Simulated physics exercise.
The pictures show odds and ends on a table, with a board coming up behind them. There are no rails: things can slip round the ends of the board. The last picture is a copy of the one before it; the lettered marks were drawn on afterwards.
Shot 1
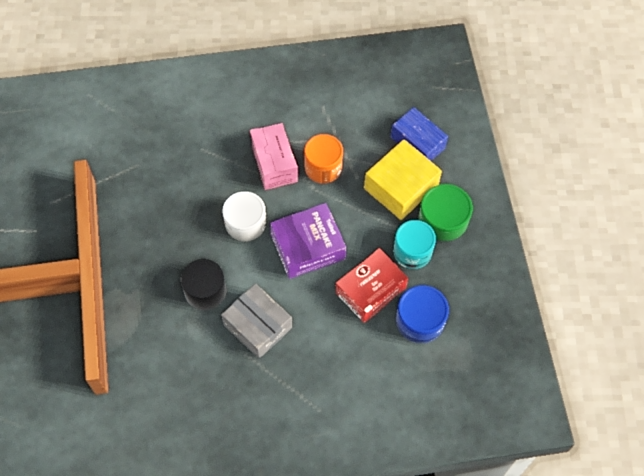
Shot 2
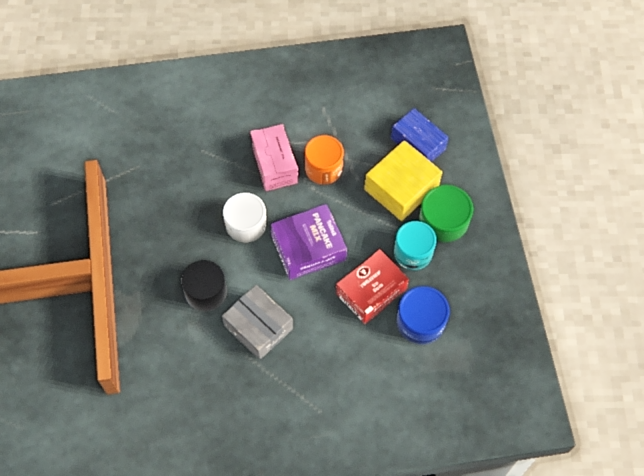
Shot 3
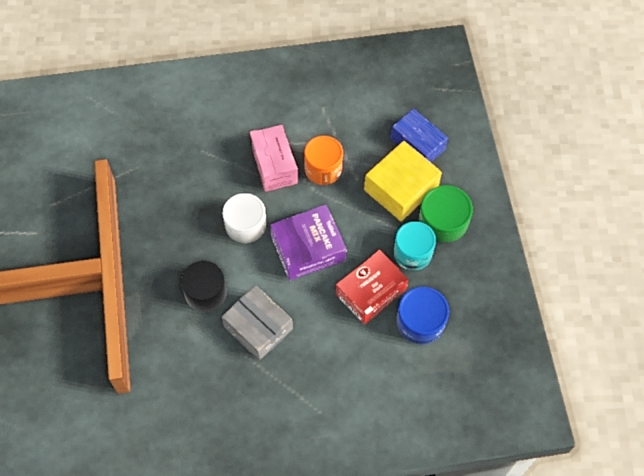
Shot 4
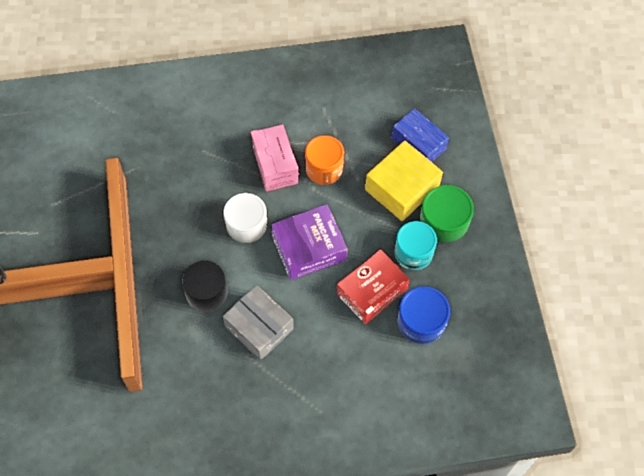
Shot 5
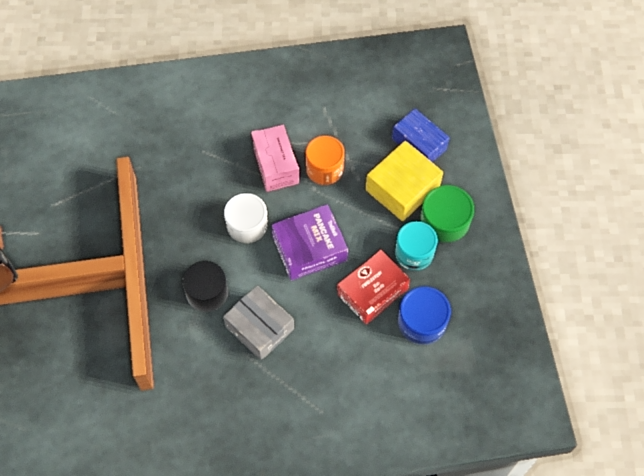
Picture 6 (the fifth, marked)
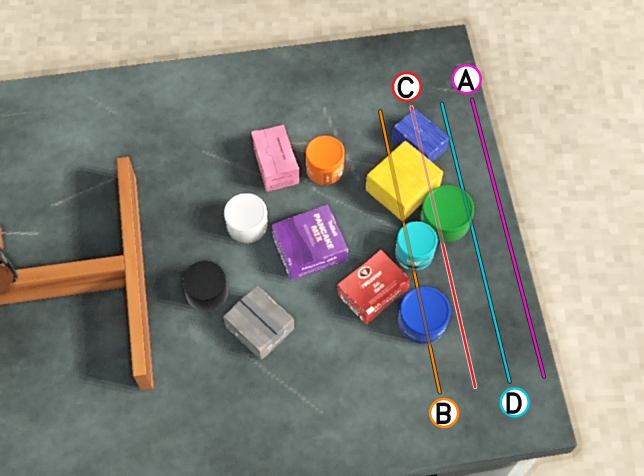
A wooden board slides slowly right across the dark table toward colourful tubs and boxes.
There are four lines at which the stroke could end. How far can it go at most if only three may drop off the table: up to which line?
No fourth one falls up to C.
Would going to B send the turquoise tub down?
No.
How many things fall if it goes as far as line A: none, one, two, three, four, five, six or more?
Six or more.
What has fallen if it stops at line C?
It is the green tub.
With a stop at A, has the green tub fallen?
Yes.
On the copy, A at (506, 229); B at (408, 243); C at (441, 238); D at (474, 233).
On C. First, board (245, 245); grey box (288, 326); black pot (277, 275).
Then, board (357, 230); green tub (462, 211); blue block (429, 130).
Finally, board (440, 218); green tub over the edge; yellow block (497, 161); one fallen.
By contrast, A drops ten; B is within the limit but short; D drops five.
